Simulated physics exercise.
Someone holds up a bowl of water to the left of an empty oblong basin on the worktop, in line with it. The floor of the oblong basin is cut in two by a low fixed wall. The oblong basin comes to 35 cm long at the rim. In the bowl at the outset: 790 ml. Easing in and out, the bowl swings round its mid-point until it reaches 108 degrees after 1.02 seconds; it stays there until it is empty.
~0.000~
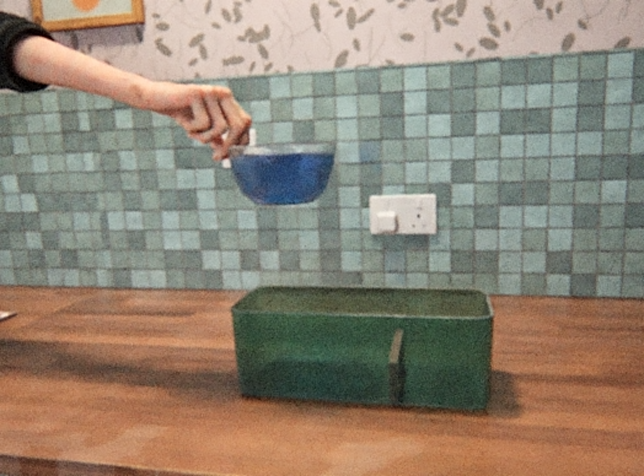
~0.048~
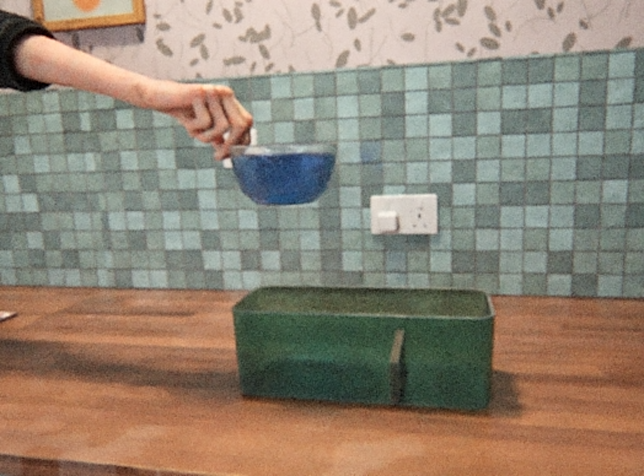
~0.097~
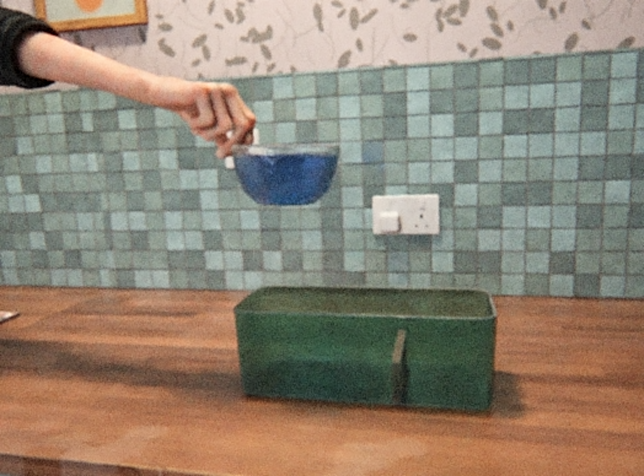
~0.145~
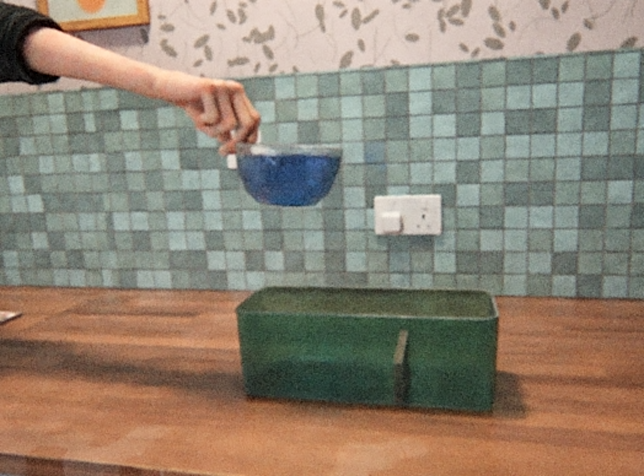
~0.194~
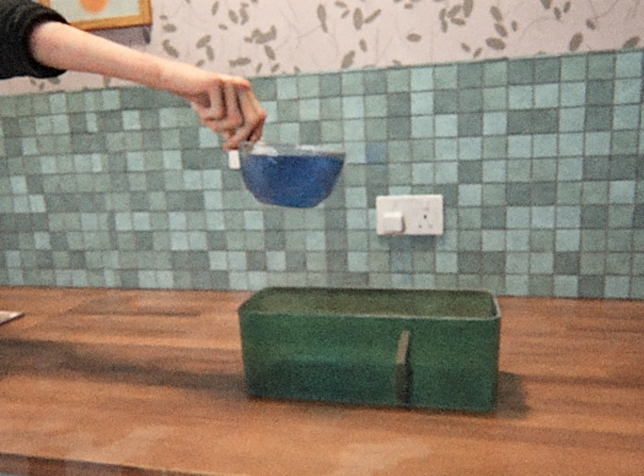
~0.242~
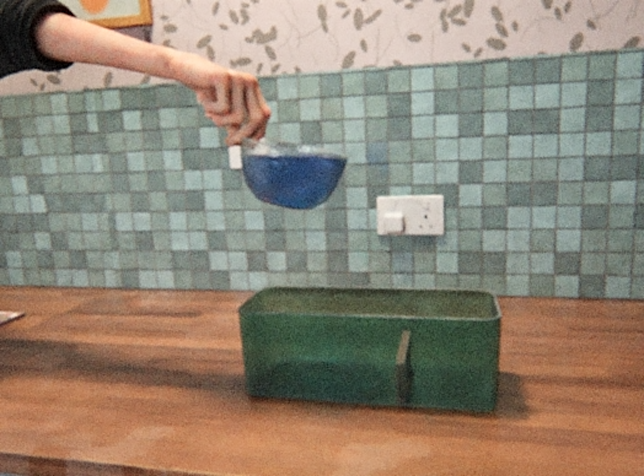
A hand holding a clear bowl of blue liquid above a green oblong basin on a wooden worktop drifted very slightly right, then gradually tilted the bowl a little toward the right.
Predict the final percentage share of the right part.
Right part: About 48 %.
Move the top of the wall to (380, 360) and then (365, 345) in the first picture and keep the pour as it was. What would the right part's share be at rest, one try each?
I'd put it at about 60 per cent for the first and about 80 per cent for the second.
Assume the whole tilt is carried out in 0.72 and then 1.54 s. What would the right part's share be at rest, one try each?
Roughly 40 per cent the first time and 55 per cent the second.
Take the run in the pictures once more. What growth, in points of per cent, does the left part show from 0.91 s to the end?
Some 12 per cent.
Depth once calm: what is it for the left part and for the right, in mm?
Once settled, the left stands around 14 mm and the right around 26 mm.
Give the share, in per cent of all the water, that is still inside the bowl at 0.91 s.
I'd estimate some 2 per cent.
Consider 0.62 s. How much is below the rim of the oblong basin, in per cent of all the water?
Roughly 16 per cent.
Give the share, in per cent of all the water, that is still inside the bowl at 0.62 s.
Close to 42 in a hundred.
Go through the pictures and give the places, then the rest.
In the first picture, tilt 0°; pouring edge (334, 145); surface from (236, 156) to (333, 152); the oblong basin's rim runs from (245, 298) to (489, 304); the wall's top is at (397, 346).
In the second picture, tilt 1°; pouring edge (335, 145); surface from (237, 156) to (334, 153).
In the third picture, tilt 2°; pouring edge (338, 147); surface from (240, 156) to (336, 154).
In the fourth picture, tilt 5°; pouring edge (341, 150); surface from (243, 155) to (339, 155).
In the fifth picture, tilt 9°; pouring edge (344, 154); surface from (246, 156) to (342, 156).
In the sixth picture, tilt 14°; pouring edge (346, 160); surface from (248, 157) to (346, 156).
Then, 0.62 s in, the tilt is 73° and 42 per cent is still to pour, 6 is left of the wall and 10 right of it.
Then, 0.91 s in, the tilt is 105° and 2 per cent is still to pour, 39 is left of the wall and 49 right of it.
Then, 1.20 s in, the tilt is 108° and 0 per cent is still to pour, 51 is left of the wall and 48 right of it.
Then, 1.52 s in, the tilt is 108° and 0 per cent is still to pour, 51 is left of the wall and 48 right of it.
Finally, 51 per cent lies left of the wall, 48 right of it and 1 outside.
